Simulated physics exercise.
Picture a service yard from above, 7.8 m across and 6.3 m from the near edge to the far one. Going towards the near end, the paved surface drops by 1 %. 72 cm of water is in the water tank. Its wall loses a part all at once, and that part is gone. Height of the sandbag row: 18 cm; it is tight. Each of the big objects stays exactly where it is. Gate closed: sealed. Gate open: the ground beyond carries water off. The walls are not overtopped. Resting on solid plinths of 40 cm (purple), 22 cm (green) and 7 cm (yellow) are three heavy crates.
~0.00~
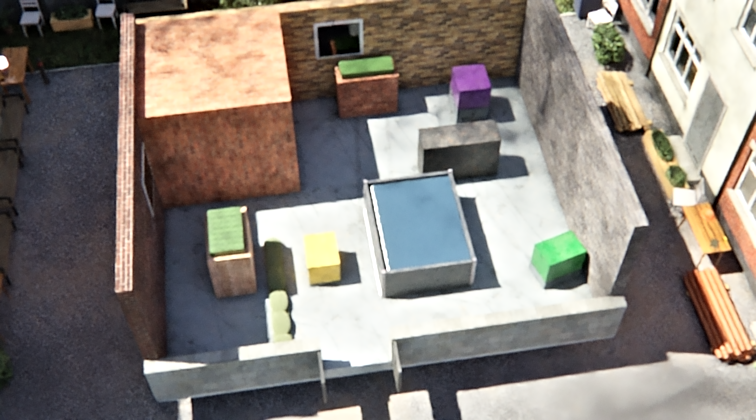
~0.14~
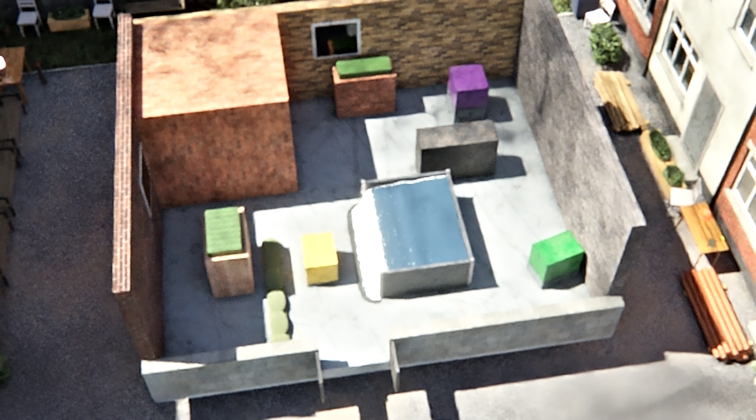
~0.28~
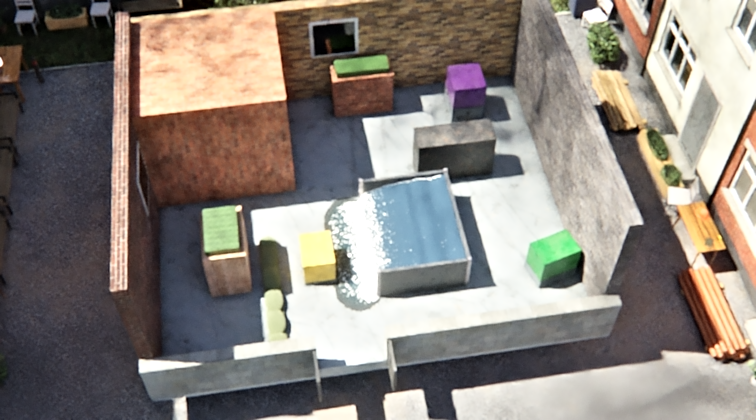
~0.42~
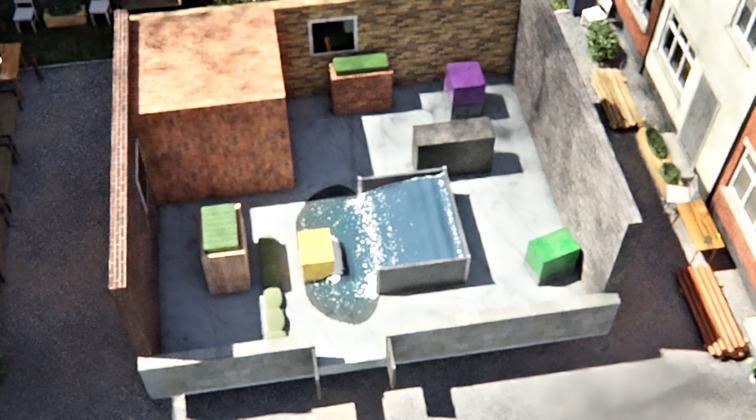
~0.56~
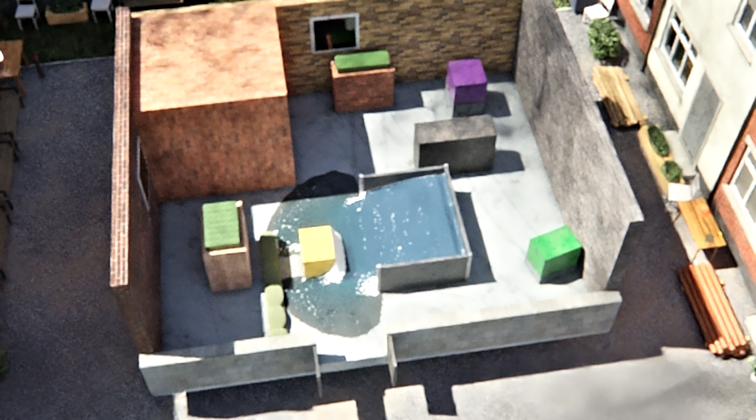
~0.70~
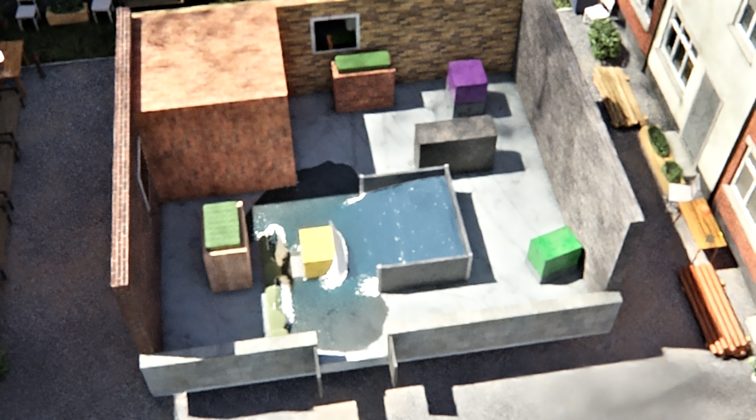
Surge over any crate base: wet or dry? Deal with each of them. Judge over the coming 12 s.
Purple crate dry; green crate dry; yellow crate wet.
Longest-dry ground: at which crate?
The green one.
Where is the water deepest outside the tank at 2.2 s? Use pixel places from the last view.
The spot is near (170, 209) in the last view.
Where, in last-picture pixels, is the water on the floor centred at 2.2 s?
I'd say somewhere around (313, 249).
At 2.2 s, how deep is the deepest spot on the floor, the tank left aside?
About 44 cm at most.
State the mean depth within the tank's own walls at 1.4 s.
Depth, averaged: Around 29 centimetres.
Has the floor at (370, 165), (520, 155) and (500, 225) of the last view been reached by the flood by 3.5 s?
Going through the three points: Not yet touched, then not yet touched, then not yet touched.
After 1.4 s water covers 30 % of the floor and is deepest (44 cm) near (344, 256); purple plinth not reached, green plinth not reached, yellow plinth reached.
After 2.2 s water covers 40 % of the floor and is deepest (44 cm) near (170, 209); purple plinth not reached, green plinth not reached, yellow plinth reached.
After 3.5 s water covers 45 % of the floor and is deepest (34 cm) near (237, 364); purple plinth not reached, green plinth not reached, yellow plinth reached.
After 7.0 s water covers 70 % of the floor and is deepest (16 cm) near (164, 374); purple plinth reached, green plinth reached, yellow plinth reached.
After 12.0 s water covers 90 % of the floor and is deepest (12 cm) near (175, 373); highest at the purple plinth 5 cm, highest at the green plinth 8 cm, highest at the yellow plinth 77 cm.
